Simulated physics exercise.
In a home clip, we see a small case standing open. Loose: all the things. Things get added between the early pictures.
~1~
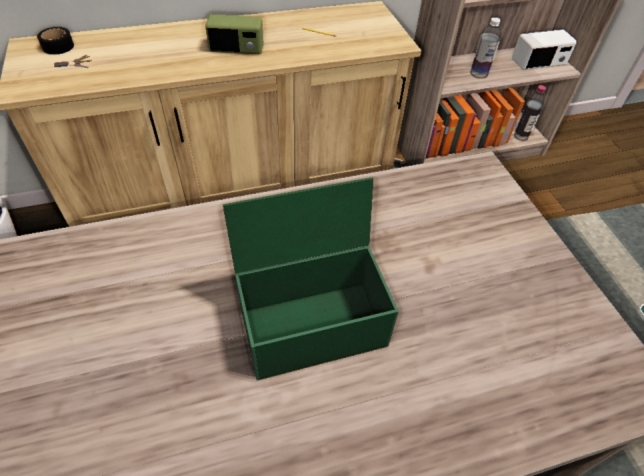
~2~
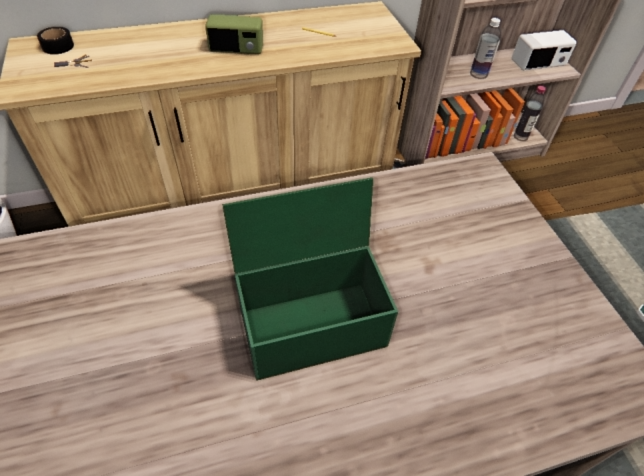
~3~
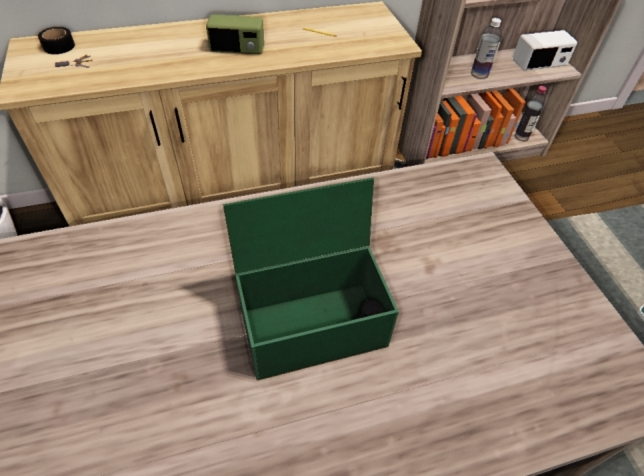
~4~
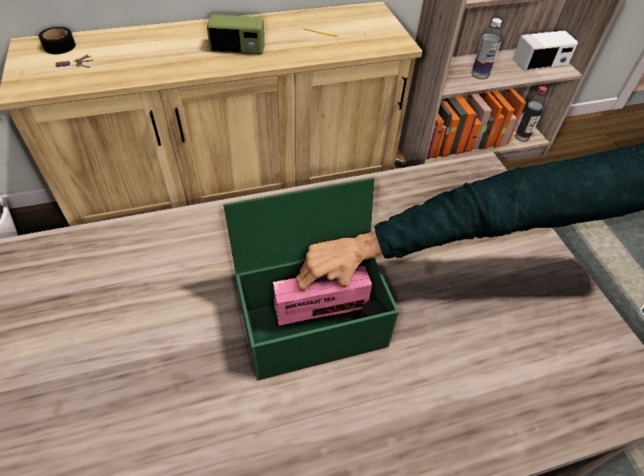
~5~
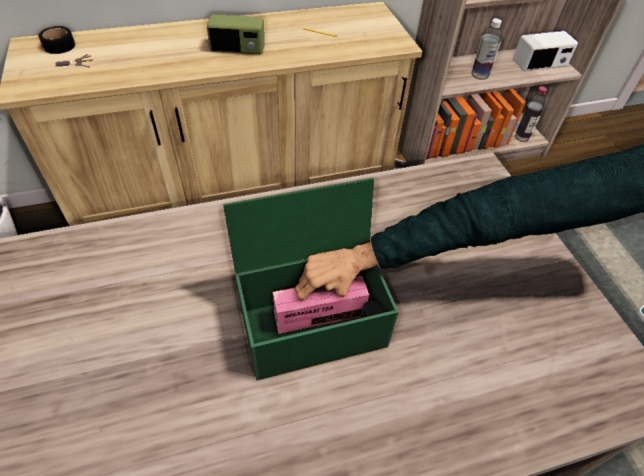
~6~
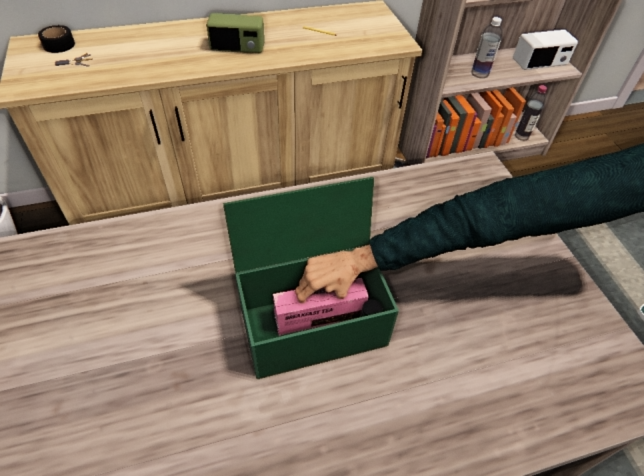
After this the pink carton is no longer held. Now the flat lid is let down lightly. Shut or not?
The lid is in place.
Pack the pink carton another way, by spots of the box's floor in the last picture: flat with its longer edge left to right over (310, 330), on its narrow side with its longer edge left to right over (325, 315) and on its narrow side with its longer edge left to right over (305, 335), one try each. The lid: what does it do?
Lid, in order: Fully down, fully down, fully down.
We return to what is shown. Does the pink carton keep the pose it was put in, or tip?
It stays as placed.
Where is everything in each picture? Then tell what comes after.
In the first picture, the last thing is not in view yet.
In the second picture, the last thing is not in view yet.
In the third picture, the last thing is not in view yet.
In the fourth picture, coming down; pink carton (322, 296).
In the fifth picture, coming down; pink carton (320, 305).
In the sixth picture, put in, still held; pink carton (320, 307).
Then, 1.10 s after the last picture, lid starting down.
Then, 1.50 s after the last picture, lid 62° above the rim.
Then, 1.80 s after the last picture, lid 32° above the rim.
Then, 2.00 s after the last picture, lid 7° above the rim.
At rest, lid shut; both in place. Seen from the same camera at the end, pink carton near (320, 307).
